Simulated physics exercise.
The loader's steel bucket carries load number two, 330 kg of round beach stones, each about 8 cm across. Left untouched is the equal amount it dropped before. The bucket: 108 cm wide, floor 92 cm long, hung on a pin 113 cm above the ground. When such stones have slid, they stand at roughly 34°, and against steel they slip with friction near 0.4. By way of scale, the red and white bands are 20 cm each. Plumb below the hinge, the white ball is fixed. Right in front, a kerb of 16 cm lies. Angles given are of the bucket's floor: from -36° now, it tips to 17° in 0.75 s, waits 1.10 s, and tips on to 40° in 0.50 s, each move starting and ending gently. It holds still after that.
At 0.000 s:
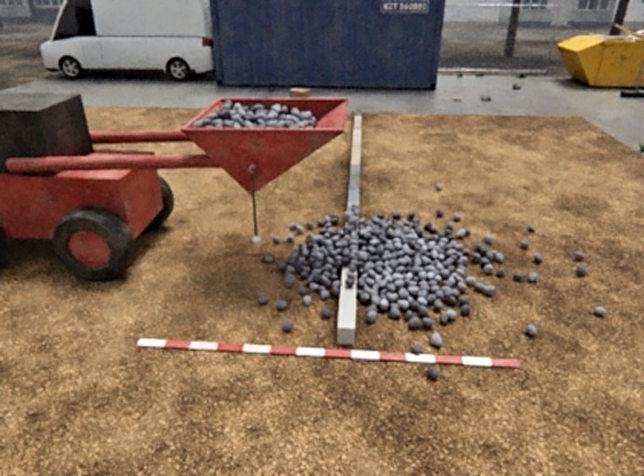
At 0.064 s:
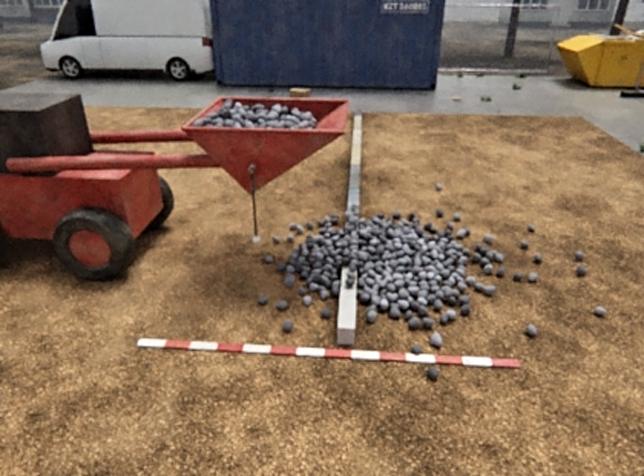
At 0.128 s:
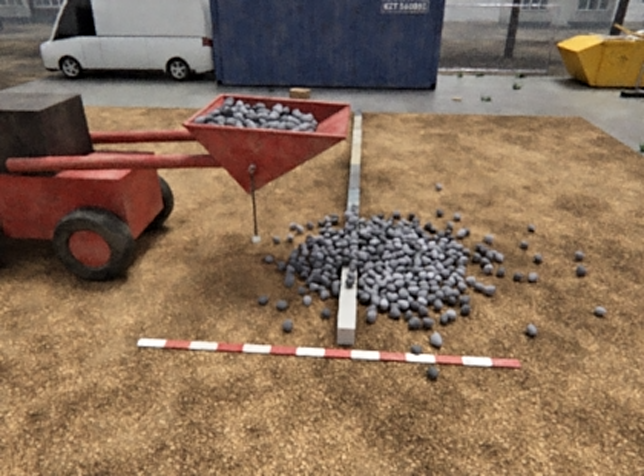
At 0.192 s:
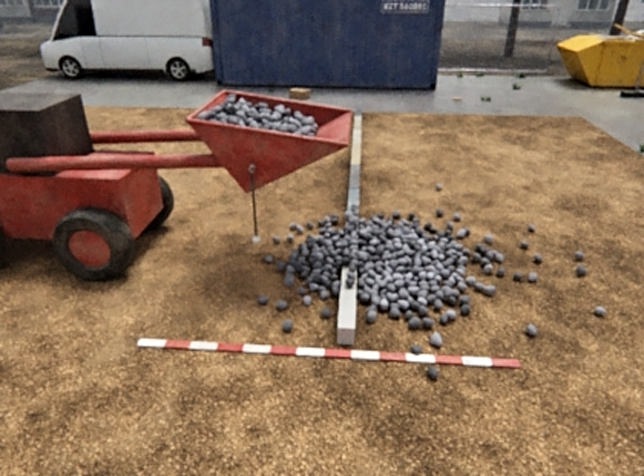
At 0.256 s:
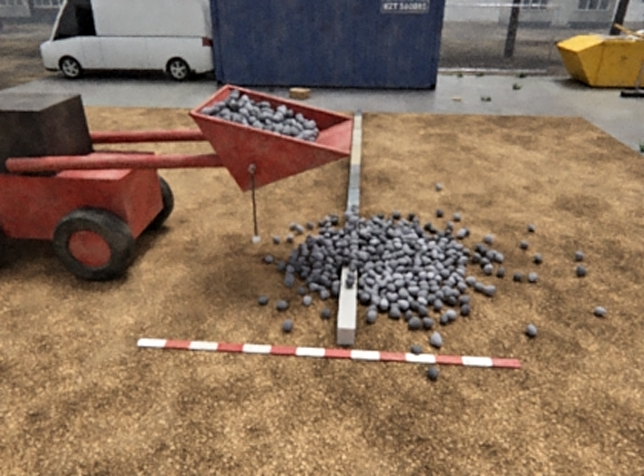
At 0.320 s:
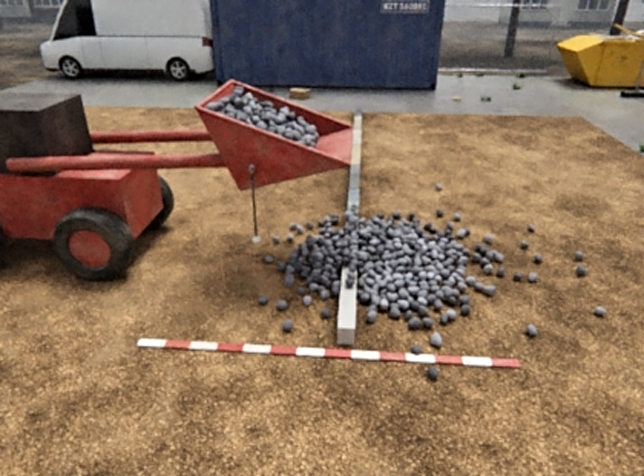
A red loader's bucket full of grey stones tilts slowly down to the right above a stone pile.
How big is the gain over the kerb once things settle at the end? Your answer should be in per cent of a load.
The gain is about 75 per cent of a load.
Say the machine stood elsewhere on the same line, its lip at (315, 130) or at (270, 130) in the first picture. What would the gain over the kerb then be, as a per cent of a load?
Around 45 and 5 percent respectively.
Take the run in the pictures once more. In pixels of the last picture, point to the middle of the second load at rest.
Centre at roughly (376, 247).
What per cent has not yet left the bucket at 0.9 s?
Still inside: Some 100 %.
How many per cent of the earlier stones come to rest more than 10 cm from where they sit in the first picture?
Some 10 percent, give or take.
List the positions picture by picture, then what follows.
In the first picture, the bucket is at -36°, its lip at (343, 131); the top of the load is at (233, 112). The earlier load is highest near (350, 241), 22 cm above ground level, 28 % on this side of the kerb, 72 % over the kerb.
In the second picture, lip at (344, 133), floor tilted -35°, highest stones at (233, 112); the stones move at 0.1 m/s on average.
In the third picture, lip at (346, 138), floor tilted -32°, highest stones at (231, 109); the stones move at 0.2 m/s on average.
In the fourth picture, the bucket is at -27°, its lip at (348, 145); the top of the load is at (232, 106); the stones move at 0.3 m/s on average.
In the fifth picture, lip at (350, 155), floor tilted -22°, highest stones at (234, 103); the stones move at 0.4 m/s on average.
In the sixth picture, lip at (350, 165), floor tilted -15°, highest stones at (238, 99); the stones move at 0.4 m/s on average.
After 0.6 s the floor is at 9°; in per cent of one load, 100 in the bucket, 28 on this side of the kerb, 72 over the kerb; the foremost stones are at (549, 263).
After 0.9 s the floor is at 17°; in per cent of one load, 100 in the bucket, 28 on this side of the kerb, 72 over the kerb; the foremost stones are at (549, 263).
After 2.8 s the floor is at 40°; in per cent of one load, 0 in the bucket, 53 on this side of the kerb, 147 over the kerb; the foremost stones are at (549, 263).
After 5.5 s the floor is at 40°; in per cent of one load, 0 in the bucket, 53 on this side of the kerb, 147 over the kerb; the foremost stones are at (549, 263). Net gain over the kerb, 75.
